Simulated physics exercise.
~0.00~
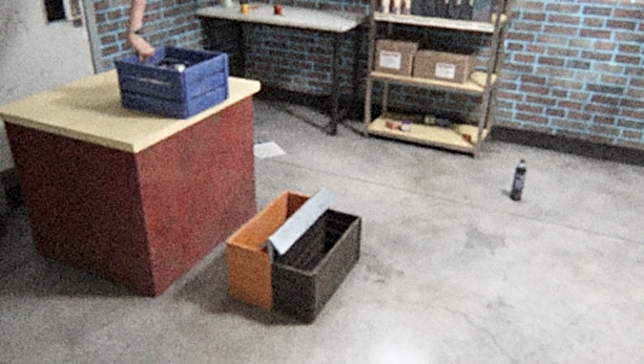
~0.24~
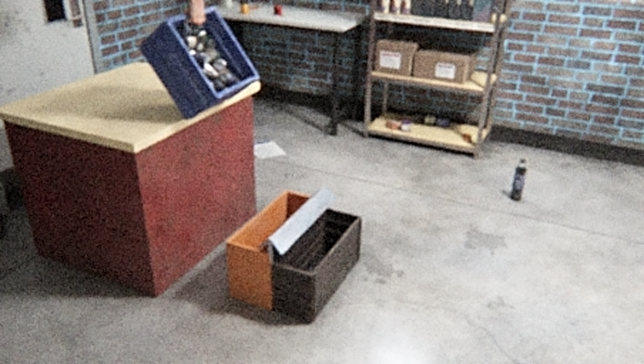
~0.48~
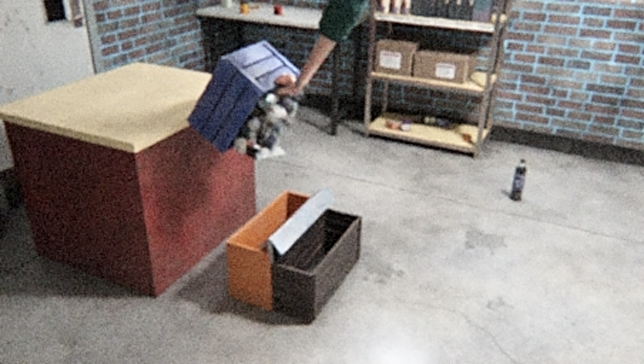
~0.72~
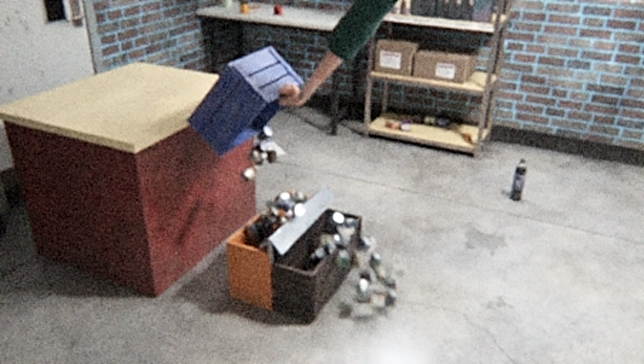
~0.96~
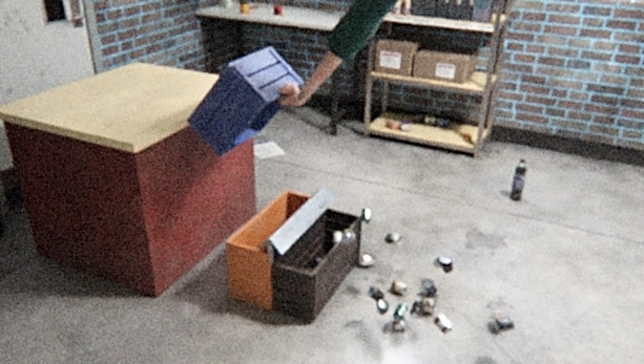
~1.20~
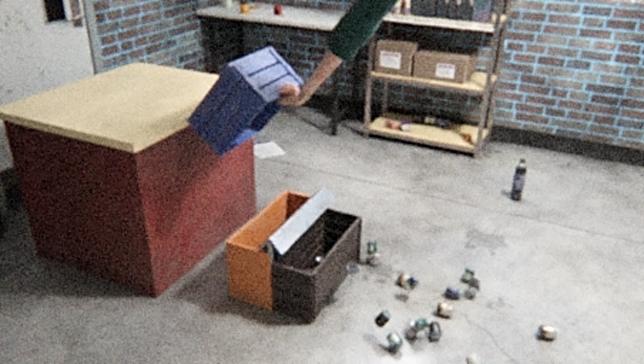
A hand lifted a blue tote from the bench and tipped it over the end, spilling small cans toward an orange trough and a black tote below, and many bounced past onto the floor, where they scattered and lay at the right.
